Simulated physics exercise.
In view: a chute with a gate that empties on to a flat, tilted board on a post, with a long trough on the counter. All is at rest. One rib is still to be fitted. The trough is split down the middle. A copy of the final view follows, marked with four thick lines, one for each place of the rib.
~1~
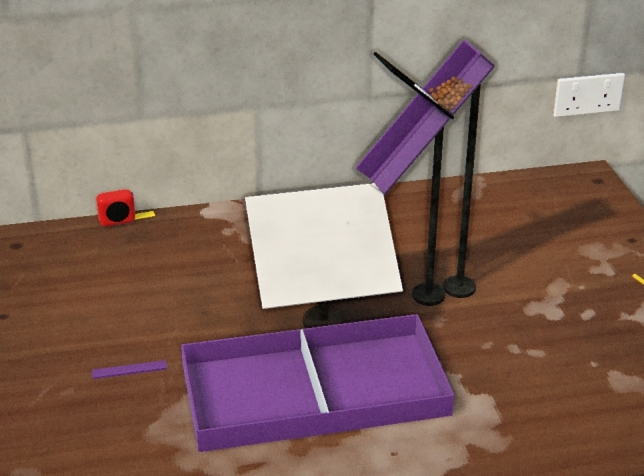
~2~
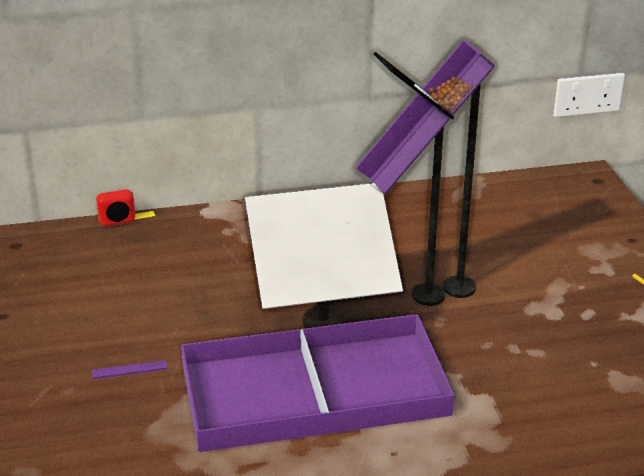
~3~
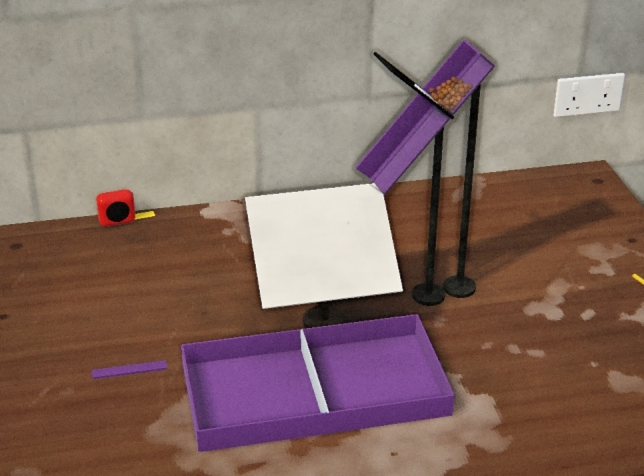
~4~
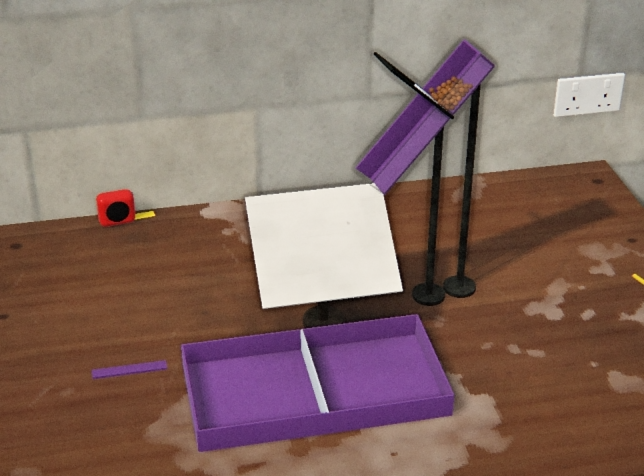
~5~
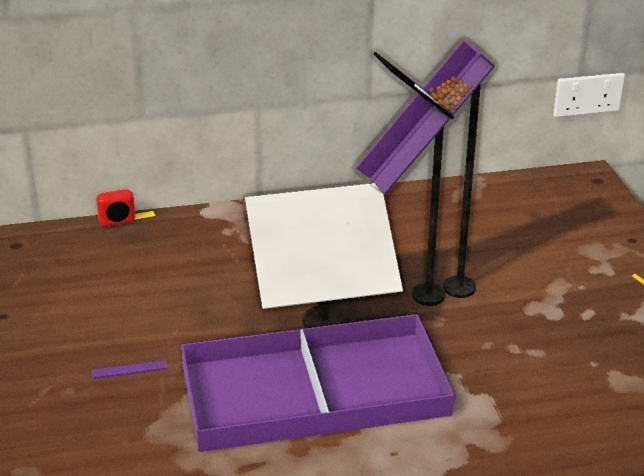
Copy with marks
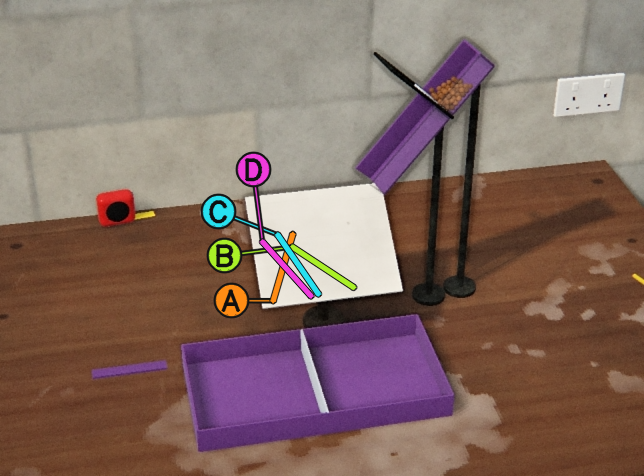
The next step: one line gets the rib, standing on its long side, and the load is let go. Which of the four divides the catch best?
I would pick line A.
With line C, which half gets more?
The right half.
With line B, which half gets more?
Right.
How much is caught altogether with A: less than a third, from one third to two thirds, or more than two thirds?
More than two thirds.
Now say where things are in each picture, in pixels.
In the first frame, load behind the gate (447, 95), cereal balls; lip of the chute (377, 187), sloping fairly steeply.
In the second frame, middle of the board (324, 244), tilted fairly steeply; middle of its low edge (334, 299); of its high edge (314, 190).
In the third frame, front corners of the trough (198, 431) and (453, 395); front end of its middle wall (328, 413); gate still shut (425, 94).
In the fourth frame, middle of the load (447, 95); lip (377, 187).
In the fifth frame, middle of the load (447, 95); lip (377, 187).
On the marked copy, line A from (292, 234) to (273, 300); line B from (292, 246) to (353, 287); line C from (277, 234) to (318, 294); line D from (262, 241) to (311, 296).
For line A, of what is caught, roughly two thirds in the left half, roughly a third in the right.
For line B, of what is caught, about a tenth in the left half, the larger part in the right.
For line C, of what is caught, about a tenth in the left half, almost all in the right.
For line D, of what is caught, about a tenth in the left half, the larger part in the right.
